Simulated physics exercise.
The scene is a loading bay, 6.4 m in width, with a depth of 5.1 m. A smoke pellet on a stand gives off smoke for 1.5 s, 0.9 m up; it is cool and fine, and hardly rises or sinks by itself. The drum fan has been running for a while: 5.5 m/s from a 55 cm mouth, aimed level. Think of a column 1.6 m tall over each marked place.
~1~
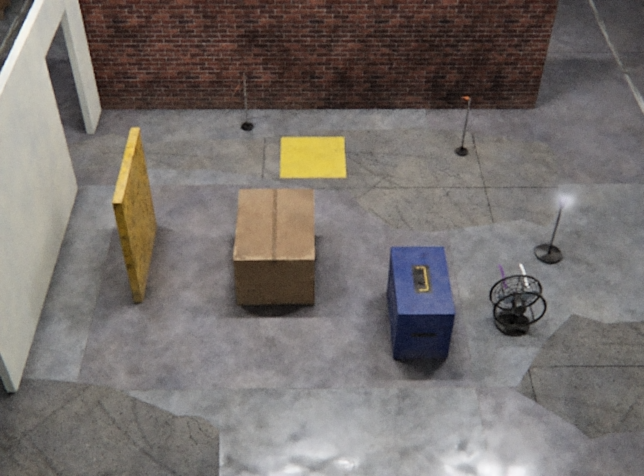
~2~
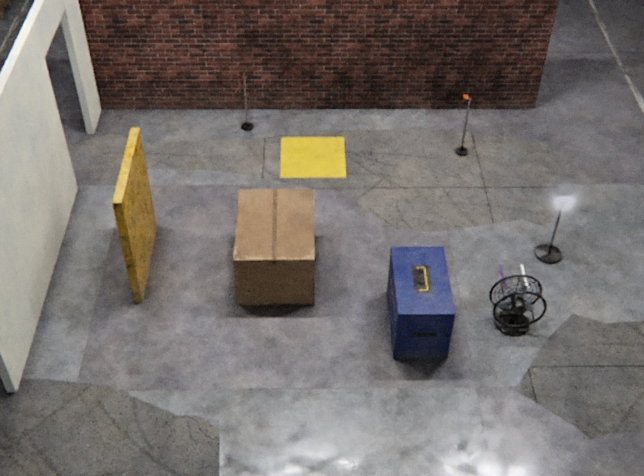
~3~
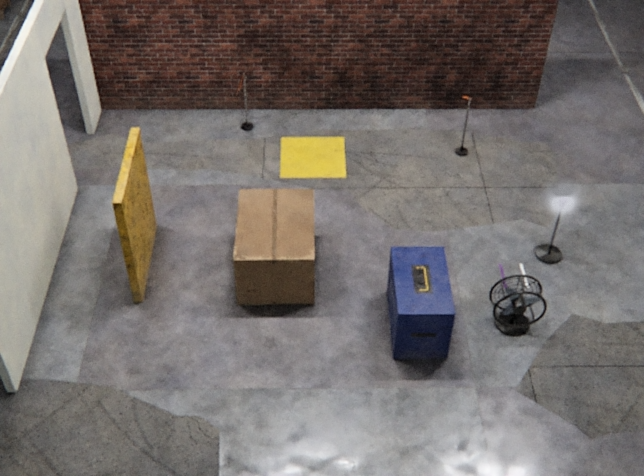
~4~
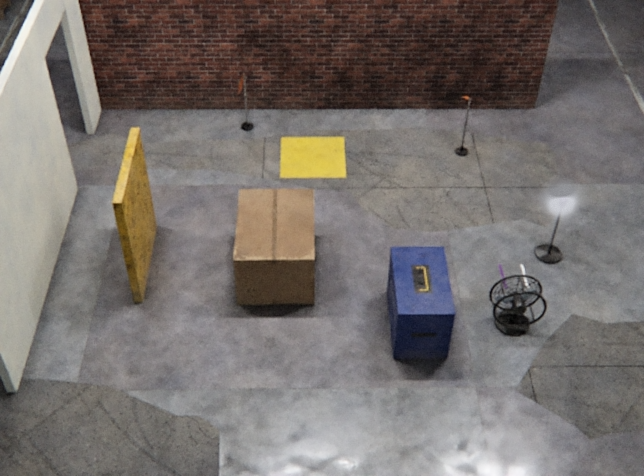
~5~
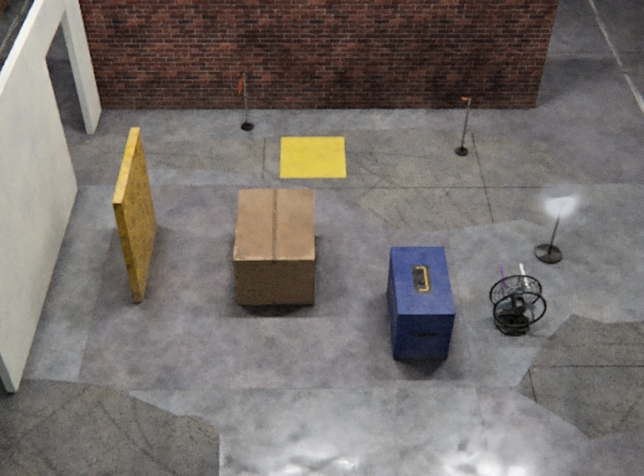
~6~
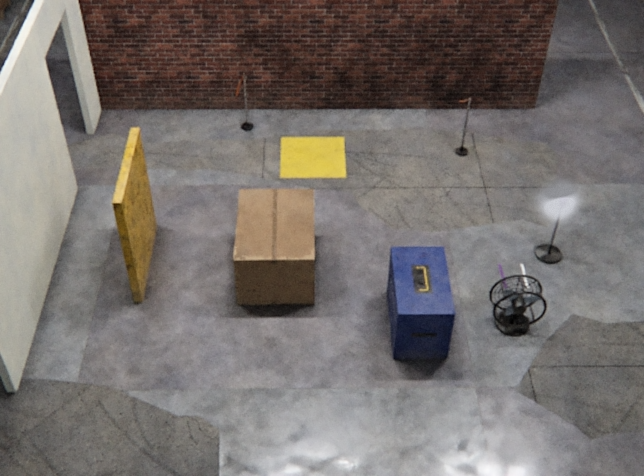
The clip shows a drum fan beside a blue packing case, a large carton, a yellow panel and a yellow mat before a brick wall, while pale smoke wavers slightly above a stand at right and small ribbons flutter.
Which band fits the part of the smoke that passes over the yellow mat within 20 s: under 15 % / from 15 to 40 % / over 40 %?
The share reaching it is under 15 %.
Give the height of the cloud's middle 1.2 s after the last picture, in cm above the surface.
About 80 cm.
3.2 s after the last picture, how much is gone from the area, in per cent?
About 4 %.
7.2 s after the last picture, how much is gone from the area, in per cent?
About 80 %.
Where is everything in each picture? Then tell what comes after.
In the first picture, the smoke is thickest near (565, 196), the smoke pellet on a stand stands at (561, 209) and the drum fan is at (518, 301).
In the second picture, the smoke is thickest near (564, 198) and the yellow mat is centred on (313, 157).
In the third picture, the smoke is thickest near (562, 198).
In the fourth picture, the smoke is thickest near (561, 199), the top of a large carton is at (275, 223) and the top of a packing case is at (422, 279).
In the fifth picture, the smoke is thickest near (560, 200).
In the sixth picture, the smoke is thickest near (559, 200) and a ribbon ends at (237, 95).
Then, 1.2 s after the last picture we count, 0 % has passed over the yellow mat, with 100 % still about or yet to come, and the middle of the rest is near (547, 206).
Then, 3.2 s after the last picture we count, 0 % has passed over the yellow mat, with 96 % still about or yet to come, and the middle of the rest is near (504, 129).
Then, 7.2 s after the last picture we count, 0 % has passed over the yellow mat, with 17 % still about or yet to come, and the middle of the rest is near (256, 40).
Then, 19.2 s after the last picture we count, 0 % has passed over the yellow mat, with 2 % still about or yet to come.
